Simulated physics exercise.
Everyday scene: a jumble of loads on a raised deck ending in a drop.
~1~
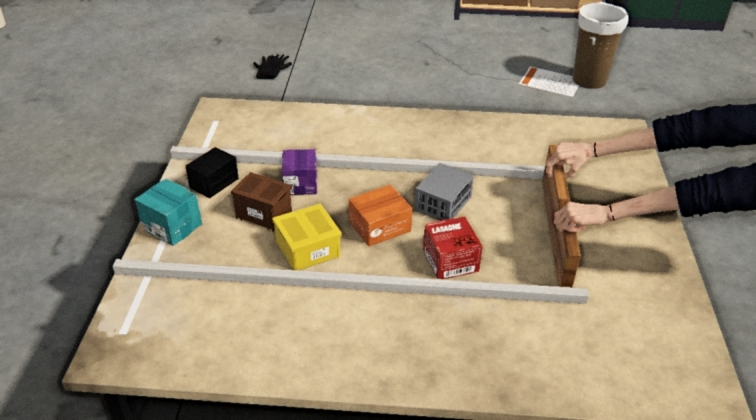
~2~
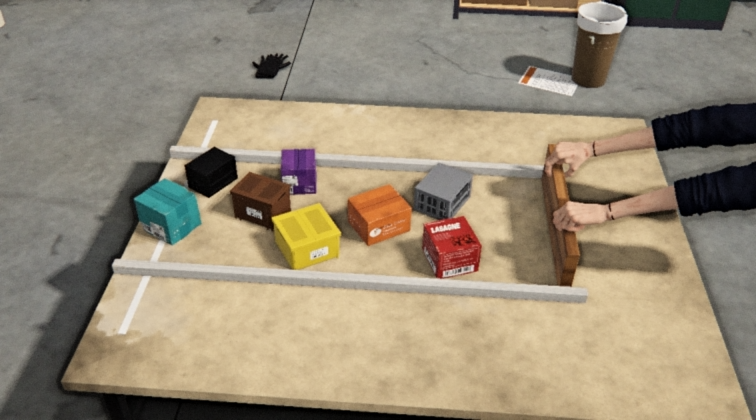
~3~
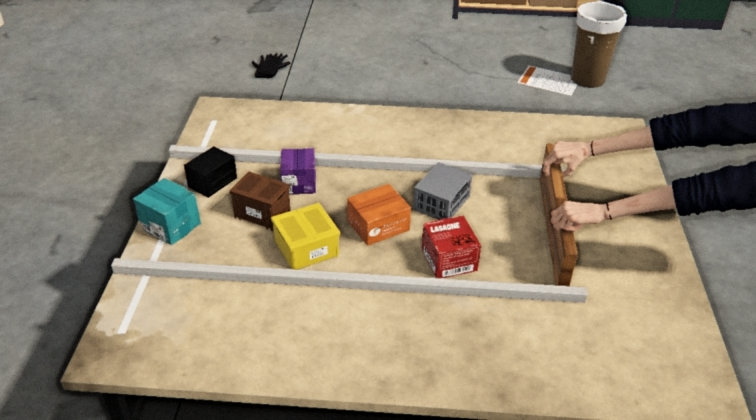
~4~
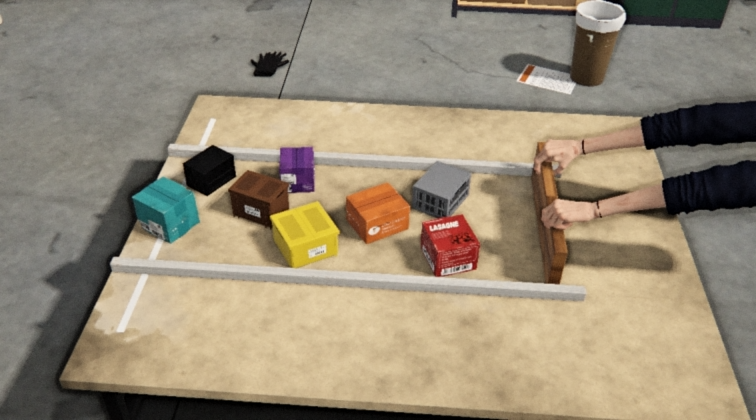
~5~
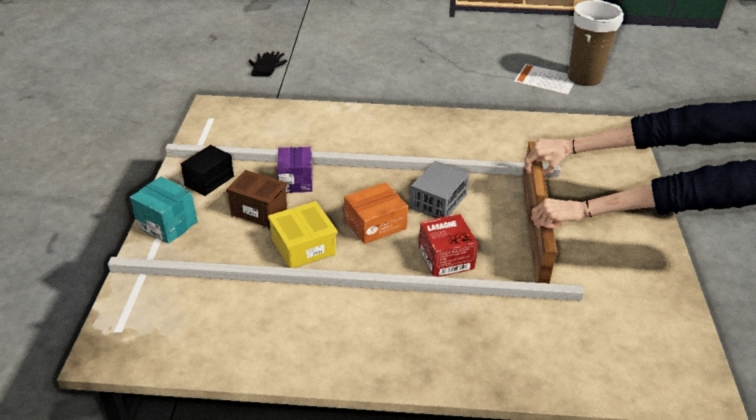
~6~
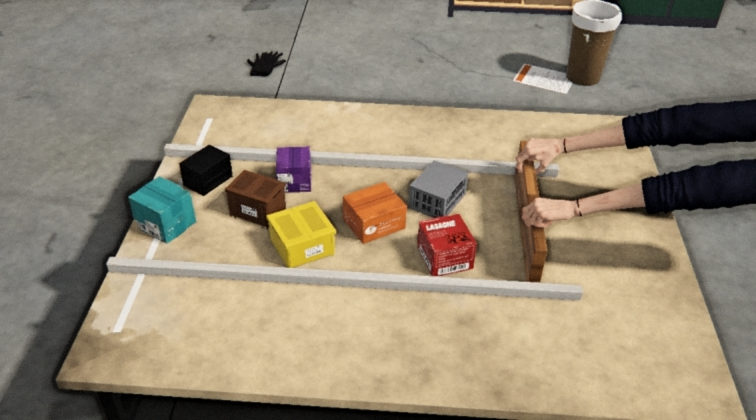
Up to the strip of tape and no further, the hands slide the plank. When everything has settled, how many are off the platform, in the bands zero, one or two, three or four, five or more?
In the end, the drop-off count sits at five or above.
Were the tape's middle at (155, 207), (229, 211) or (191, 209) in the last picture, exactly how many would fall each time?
First 8, then 2, then 5.
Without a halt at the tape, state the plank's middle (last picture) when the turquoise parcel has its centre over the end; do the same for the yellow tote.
Near (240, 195) in the first case, near (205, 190) in the other.
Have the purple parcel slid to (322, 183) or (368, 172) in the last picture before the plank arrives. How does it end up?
In that order, it is pushed off; is pushed off.
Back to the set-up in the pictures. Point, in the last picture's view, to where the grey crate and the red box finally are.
Close to (164, 166); the other close to (131, 231).
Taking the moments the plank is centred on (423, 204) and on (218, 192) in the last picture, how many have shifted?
The count is 3 at the first point and 8 at the second.
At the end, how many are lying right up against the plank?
Count recorded: 2.
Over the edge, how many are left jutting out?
As for overhanging, the count is 2.
Soon after, none off yet; turquoise parcel at rest near (163, 210); black crate at rest near (206, 170); brown tote at rest near (257, 199).
Then, none off yet; turquoise parcel at rest near (163, 210); black crate at rest near (206, 170); brown tote moved a little near (232, 192).
Further on, none off yet; turquoise parcel moved about its own width near (130, 202); black crate moved about its own width near (160, 155); brown tote moved well along near (163, 179).
At rest, the number that fall off is five or more; fallen, orange box, yellow tote, purple parcel, brown tote, black crate and turquoise parcel.
